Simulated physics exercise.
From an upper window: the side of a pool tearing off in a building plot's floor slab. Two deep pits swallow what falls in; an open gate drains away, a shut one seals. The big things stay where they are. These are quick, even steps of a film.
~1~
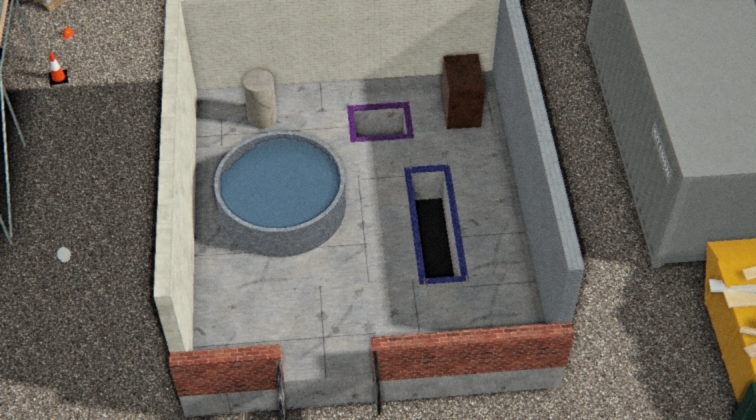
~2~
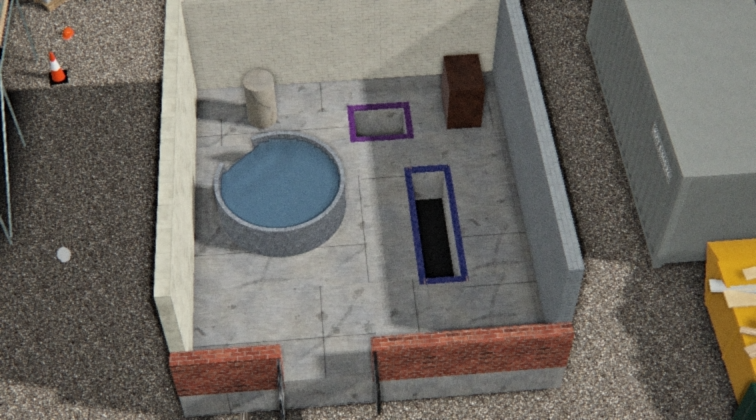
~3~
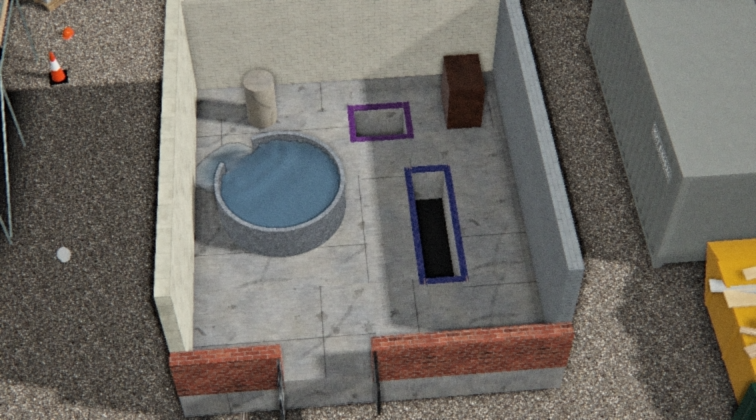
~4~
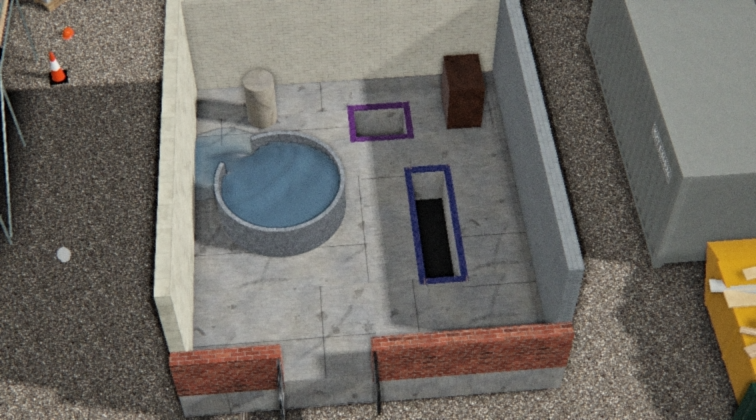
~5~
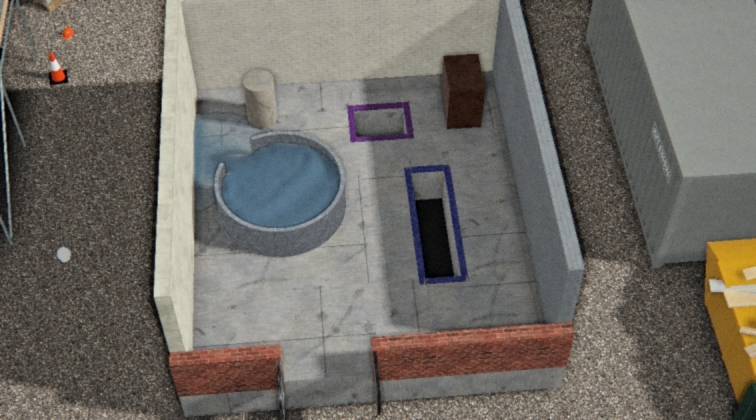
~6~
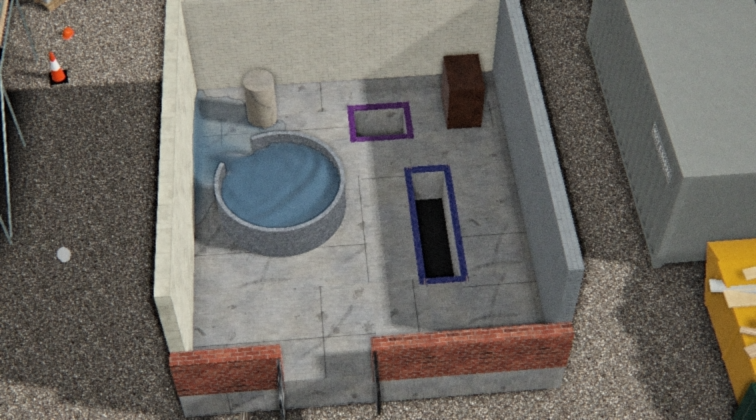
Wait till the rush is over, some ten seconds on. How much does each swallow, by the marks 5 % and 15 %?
The gate takes under 5 %; the purple pit takes over 15 %; the blue pit takes from 5 to 15 %.
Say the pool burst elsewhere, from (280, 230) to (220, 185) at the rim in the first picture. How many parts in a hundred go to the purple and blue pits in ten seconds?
Per cent: Purple 6, blue 20.
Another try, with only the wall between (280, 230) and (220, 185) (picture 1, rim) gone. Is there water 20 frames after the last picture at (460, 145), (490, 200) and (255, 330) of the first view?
As listed: Dry, dry, wet.
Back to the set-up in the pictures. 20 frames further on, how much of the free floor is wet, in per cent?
About 40 per cent.
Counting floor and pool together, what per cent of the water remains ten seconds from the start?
About 66 per cent.
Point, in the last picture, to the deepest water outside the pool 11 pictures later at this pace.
I would point to (197, 96).
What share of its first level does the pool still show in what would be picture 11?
I make it 74 per cent.
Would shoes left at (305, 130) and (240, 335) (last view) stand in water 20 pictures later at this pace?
In that order: Wet, flooded.
A moment on, water covers 15 % of the floor; the gate 0 %, the purple pit 0 %, the blue pit 0 %.
Next, water covers 25 % of the floor; the gate 0 %, the purple pit 0 %, the blue pit 0 %.
Then, water covers 40 % of the floor; the gate 0 %, the purple pit 5 %, the blue pit 0 %.
Later, water covers 70 % of the floor; the gate 1 %, the purple pit 14 %, the blue pit 3 %.
In the end, water covers 90 % of the floor; the gate 2 %, the purple pit 24 %, the blue pit 9 %.
